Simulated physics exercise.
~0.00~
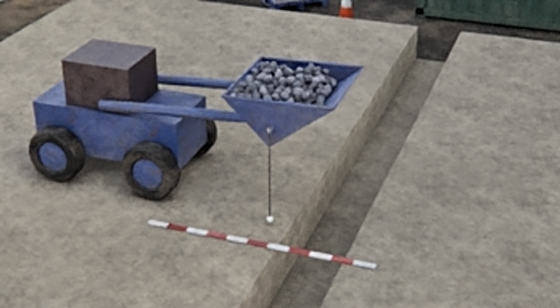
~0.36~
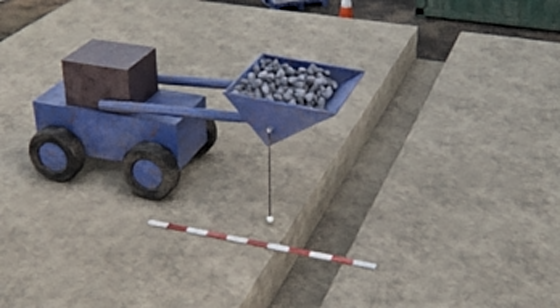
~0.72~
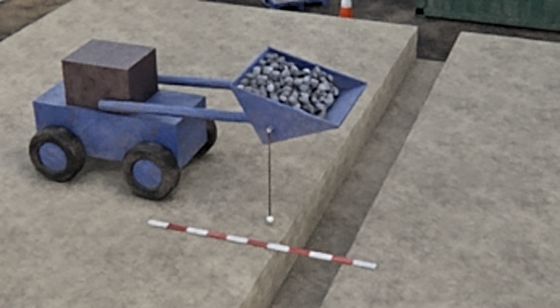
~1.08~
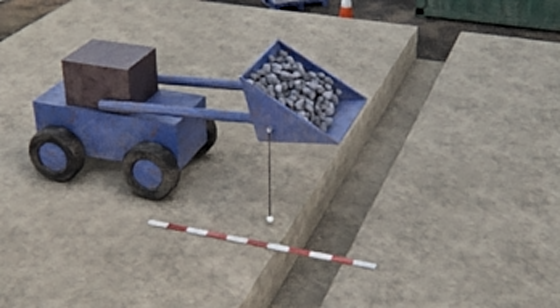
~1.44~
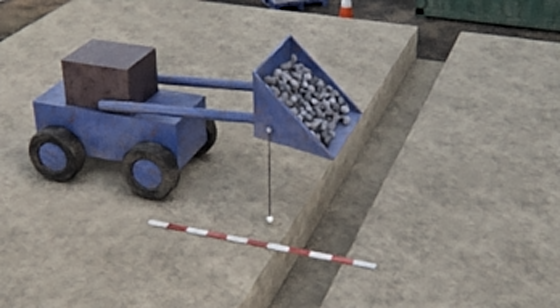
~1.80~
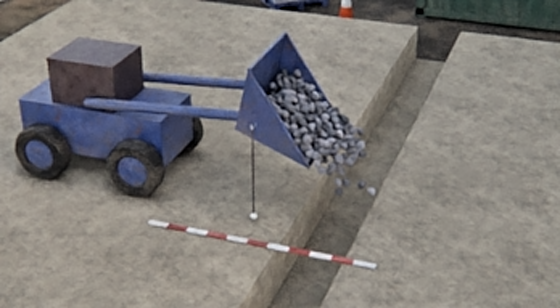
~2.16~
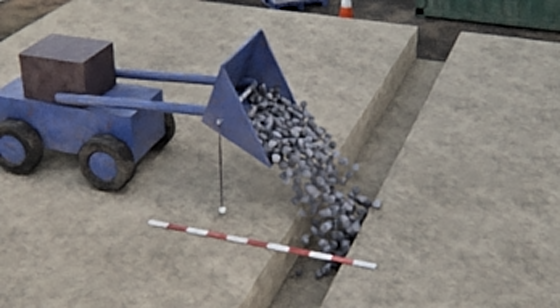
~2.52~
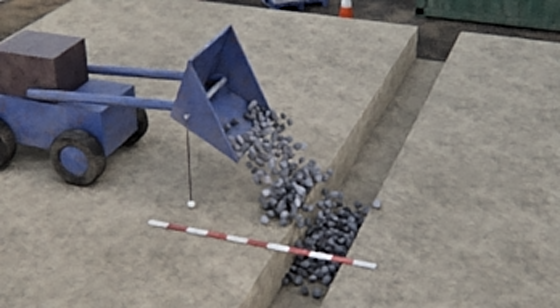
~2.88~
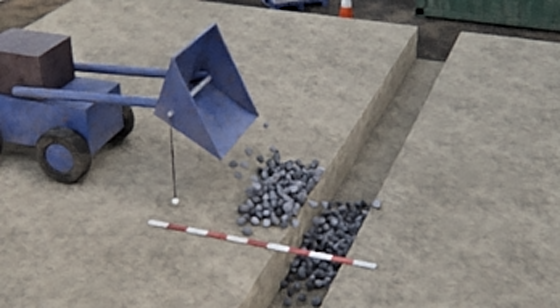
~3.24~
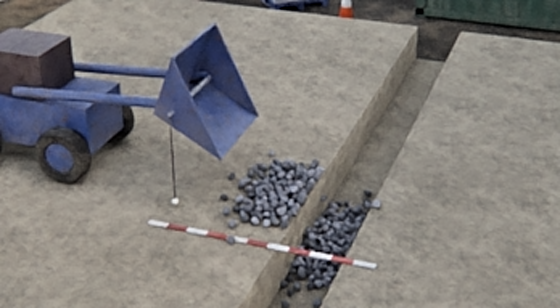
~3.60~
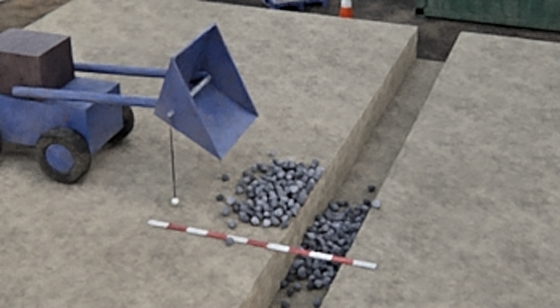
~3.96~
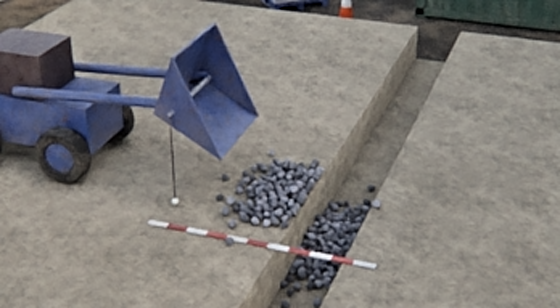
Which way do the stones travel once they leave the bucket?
The stones move downward, falling from the bucket onto the slab and into the trench.
A blue loader tips its raised bucket of grey stones forward and rolls back to the left as they pour out, some dropping into the trench and others landing on the slab before its edge, leaving two heaps beside the empty, tilted bucket.
